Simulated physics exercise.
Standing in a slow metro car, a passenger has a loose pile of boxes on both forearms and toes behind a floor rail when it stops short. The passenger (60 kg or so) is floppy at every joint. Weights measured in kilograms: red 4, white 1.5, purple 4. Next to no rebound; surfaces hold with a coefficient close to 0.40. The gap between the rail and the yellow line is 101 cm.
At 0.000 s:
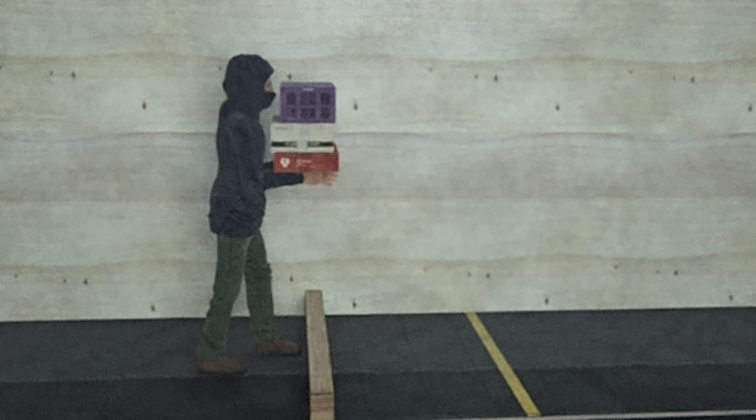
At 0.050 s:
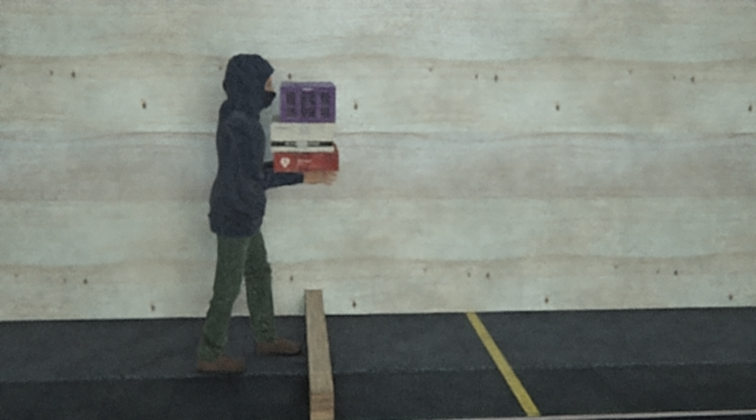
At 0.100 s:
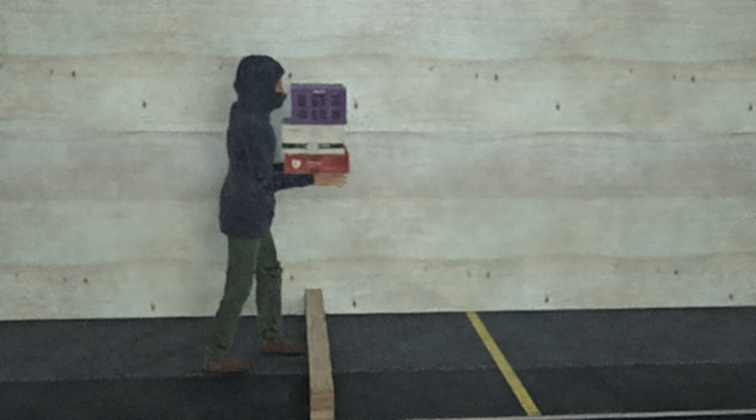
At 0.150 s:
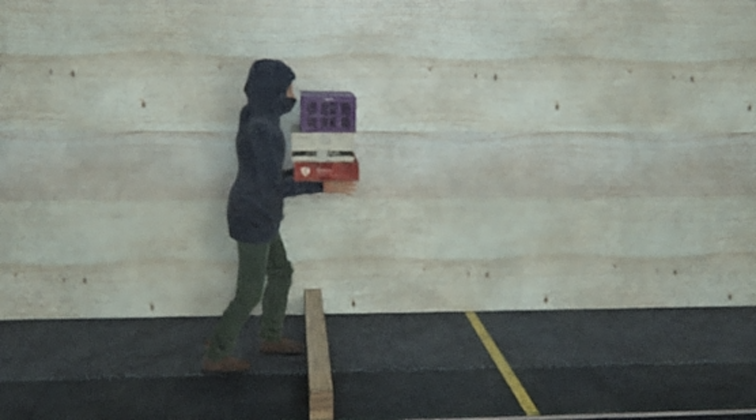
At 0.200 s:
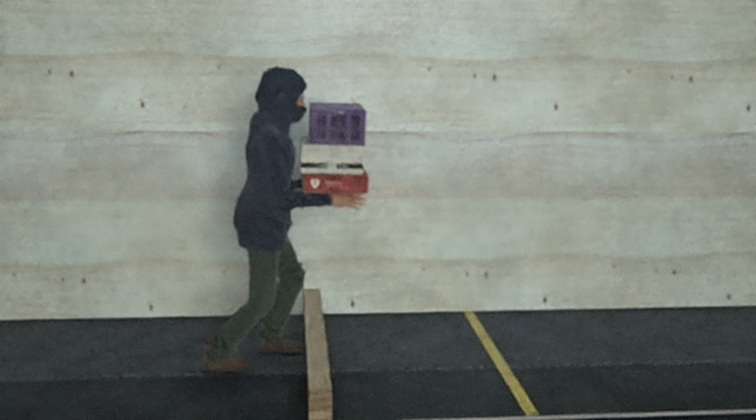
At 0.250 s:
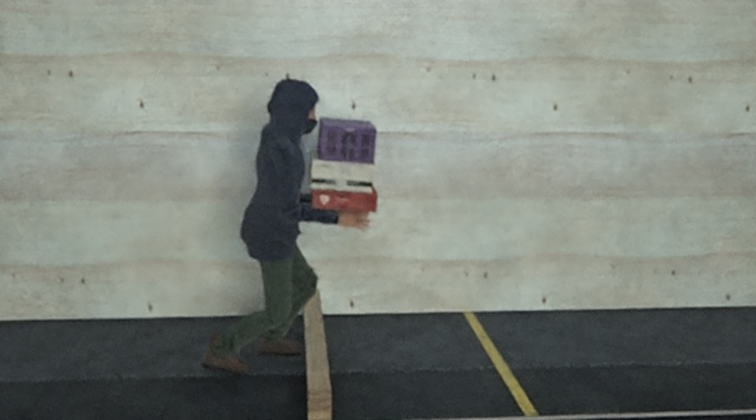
A dark floor runs along a pale, wood-grained wall, seen side-on from a camera that stays practically still. At left, a passenger in a dark hooded jacket, green trousers and brown shoes faces right behind a low wooden rail, forearms under a stack of red, white and purple boxes, with a yellow line farther right. The passenger leans forward and sinks as the knees bend, the feet staying near the rail while the boxes shift right and lower with the arms.
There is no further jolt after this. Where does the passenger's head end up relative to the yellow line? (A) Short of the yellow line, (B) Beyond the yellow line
Short of the yellow line (A).
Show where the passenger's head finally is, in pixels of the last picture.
Somewhere about (435, 314) in the final view.
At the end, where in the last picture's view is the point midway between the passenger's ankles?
Estimated position: Around (262, 311).
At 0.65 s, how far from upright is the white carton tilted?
The angle from upright is close to 15°.
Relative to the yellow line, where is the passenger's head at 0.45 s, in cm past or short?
Around 80 cm shy of the mark.
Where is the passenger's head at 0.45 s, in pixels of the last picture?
It sits near (351, 187), give or take.
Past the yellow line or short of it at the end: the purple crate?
The purple crate ends up on the far side.
After 0.45 s the passenger's head is 78 cm short of the yellow line, near (351, 187) in the last picture's view.
After 0.65 s the passenger's head is 49 cm short of the yellow line, near (402, 265) in the last picture's view.
After 0.95 s the passenger's head is 29 cm short of the yellow line, near (435, 309) in the last picture's view; the white carton 28 cm short of the yellow line, tilted 30°.
At rest, 2.9 s, red parcel stops short of the yellow line; white carton stops short of the yellow line; purple crate crosses the yellow line; passenger's head stops short of the yellow line.
